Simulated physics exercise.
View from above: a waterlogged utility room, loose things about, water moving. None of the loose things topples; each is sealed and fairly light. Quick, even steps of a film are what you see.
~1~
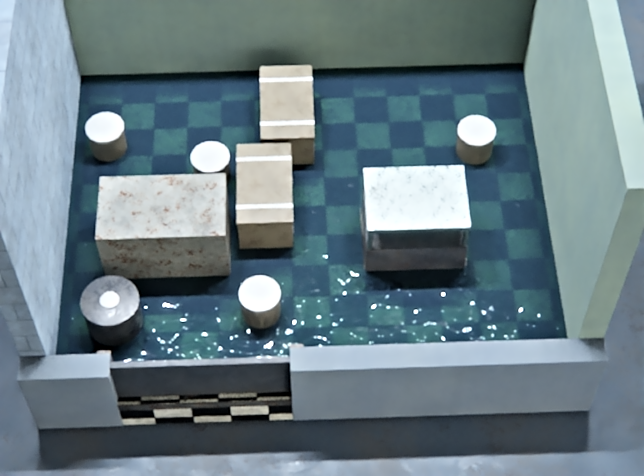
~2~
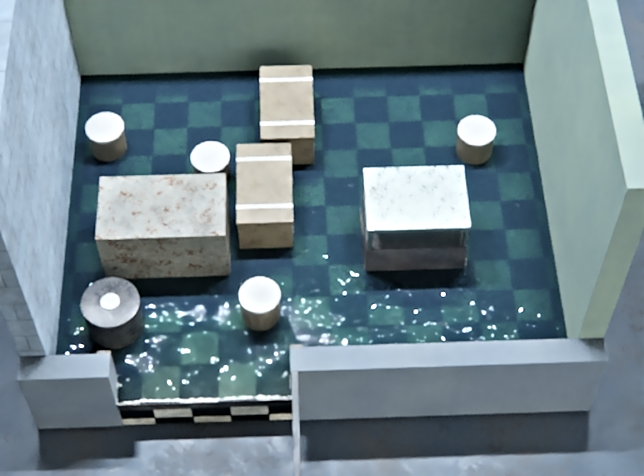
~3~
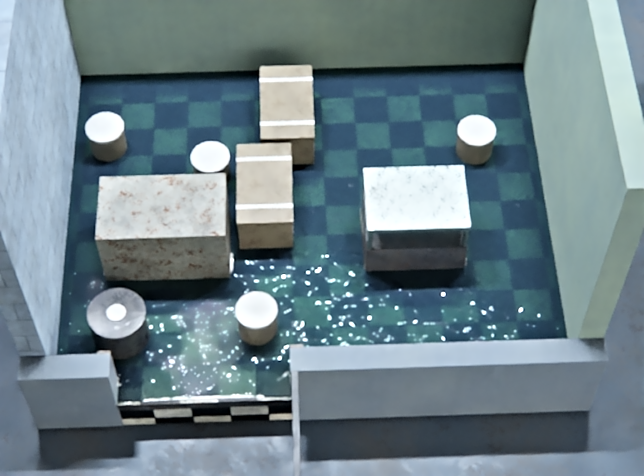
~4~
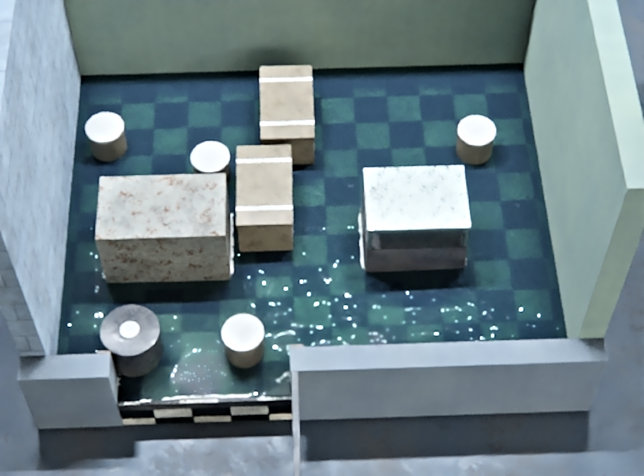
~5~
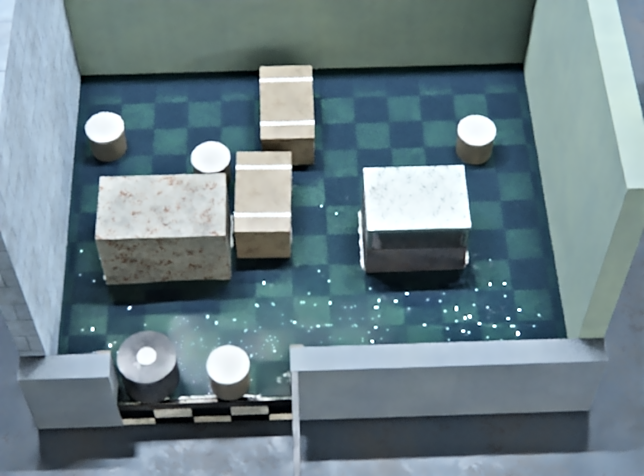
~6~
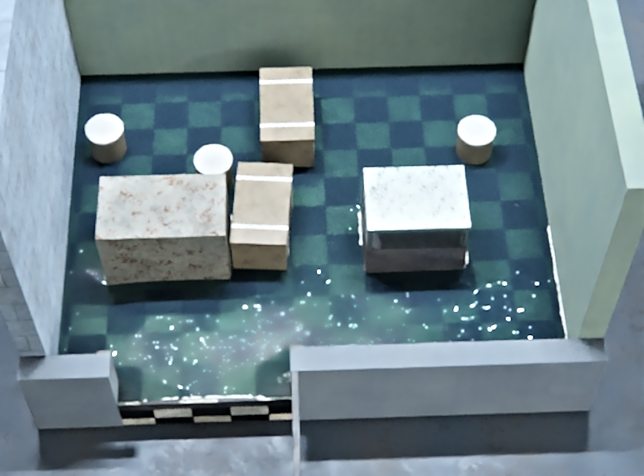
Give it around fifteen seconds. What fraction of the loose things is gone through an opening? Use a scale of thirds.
On that scale, two thirds or above.
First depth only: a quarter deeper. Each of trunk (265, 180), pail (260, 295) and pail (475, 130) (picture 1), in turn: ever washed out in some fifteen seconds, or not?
In turn: Swept away, swept away, remains.
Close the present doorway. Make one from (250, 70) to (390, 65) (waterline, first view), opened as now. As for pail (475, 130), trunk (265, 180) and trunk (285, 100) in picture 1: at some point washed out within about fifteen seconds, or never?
First exits, second exits, third exits.
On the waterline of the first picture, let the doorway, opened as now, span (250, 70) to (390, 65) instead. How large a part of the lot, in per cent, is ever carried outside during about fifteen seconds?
About 70 percent, I'd say.
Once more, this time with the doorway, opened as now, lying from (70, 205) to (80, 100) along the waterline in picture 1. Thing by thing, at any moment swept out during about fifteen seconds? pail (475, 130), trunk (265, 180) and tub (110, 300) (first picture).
Remains, escapes, remains.
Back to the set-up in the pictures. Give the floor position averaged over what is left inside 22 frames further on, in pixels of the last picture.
Their centre sits close to (382, 222) on the floor of the last picture.
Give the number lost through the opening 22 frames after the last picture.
5.
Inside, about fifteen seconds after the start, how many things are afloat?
By my reckoning the number comes out at 2.
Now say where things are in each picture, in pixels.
A trunk at (264, 182), afloat; a pail at (210, 157), afloat; 0 of 7 have shifted, in the first frame.
A trunk at (264, 182) floats; a pail at (210, 157), afloat; 0 of 7 have shifted, in the second frame.
A trunk at (264, 182) floats; a pail at (210, 157), afloat; 2 of 7 have shifted, in the third frame.
A trunk at (264, 184), afloat; a pail at (210, 157) floats; 2 of 7 have shifted, in the fourth frame.
A trunk at (263, 191) floats, close to its start; a pail at (211, 157), afloat; 3 of 7 have shifted, in the fifth frame.
A trunk at (262, 203) floats, close to its start; a pail at (213, 160), afloat, close to its start; 3 of 7 have shifted, in the sixth frame.
A moment on, 2 of 7 are out; 5 afloat.
Next, 3 of 7 are out; 4 afloat.
Later, 5 of 7 are out; 2 afloat.
In the end, 5 of 7 are out; 2 afloat.
